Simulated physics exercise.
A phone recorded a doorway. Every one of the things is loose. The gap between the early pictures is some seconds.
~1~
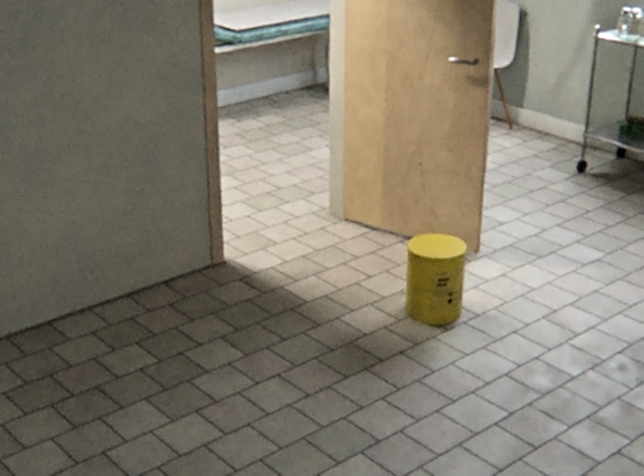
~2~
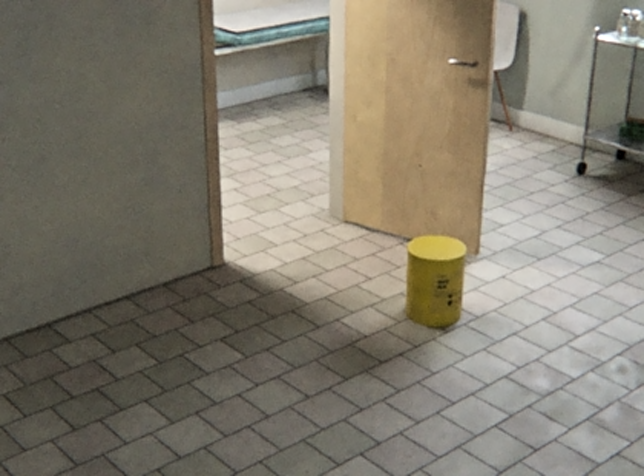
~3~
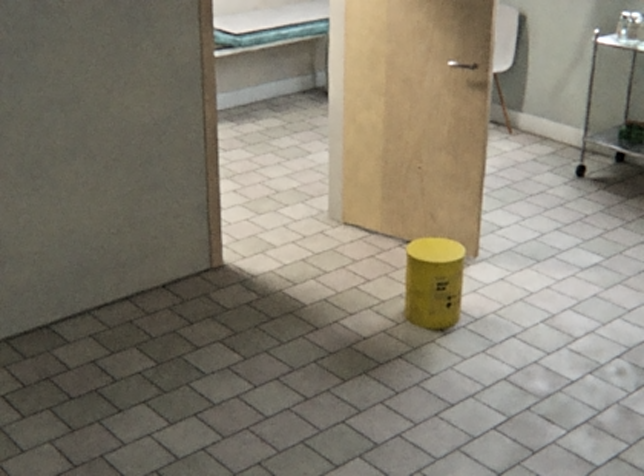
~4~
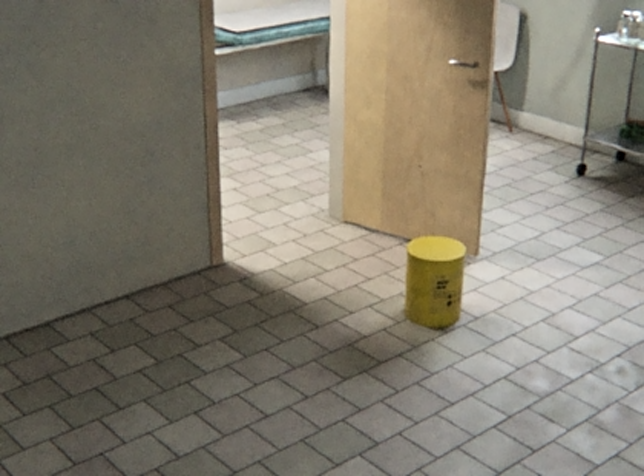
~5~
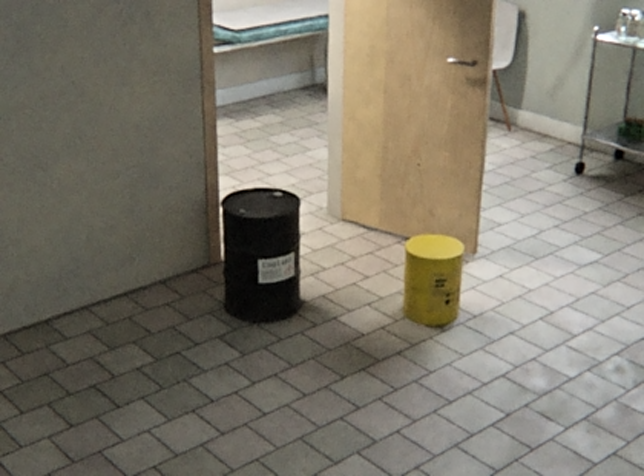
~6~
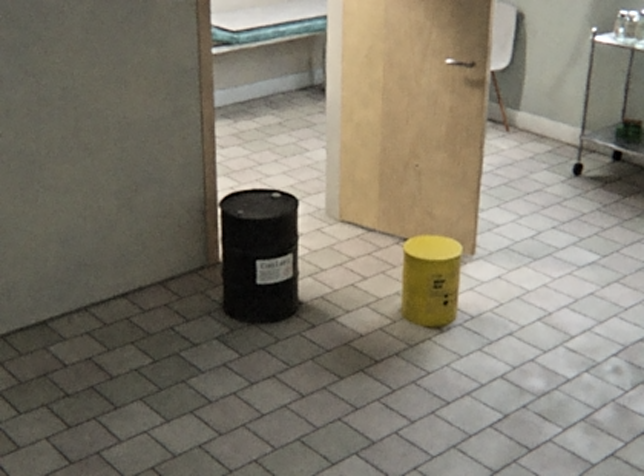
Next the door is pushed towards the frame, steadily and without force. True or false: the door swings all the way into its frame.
True.
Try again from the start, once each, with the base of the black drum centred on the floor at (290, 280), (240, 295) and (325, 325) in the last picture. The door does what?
So on try one it is halted early, on try two it completes its arc, and on try three it completes its arc.
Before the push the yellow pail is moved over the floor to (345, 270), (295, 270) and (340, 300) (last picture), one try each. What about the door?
Going through the tries in order: It is obstructed, then it is obstructed, then it gets all the way shut.
Then, 0.60 s past the last view, open by 87°.
Then, 1.00 s past the last view, open by 61°.
Then, 1.30 s past the last view, open by 38°.
Then, 1.60 s past the last view, open by 14°.
Finally, open by 0°; both still in place. Final places as the last picture's camera would see them, black drum near (260, 255).
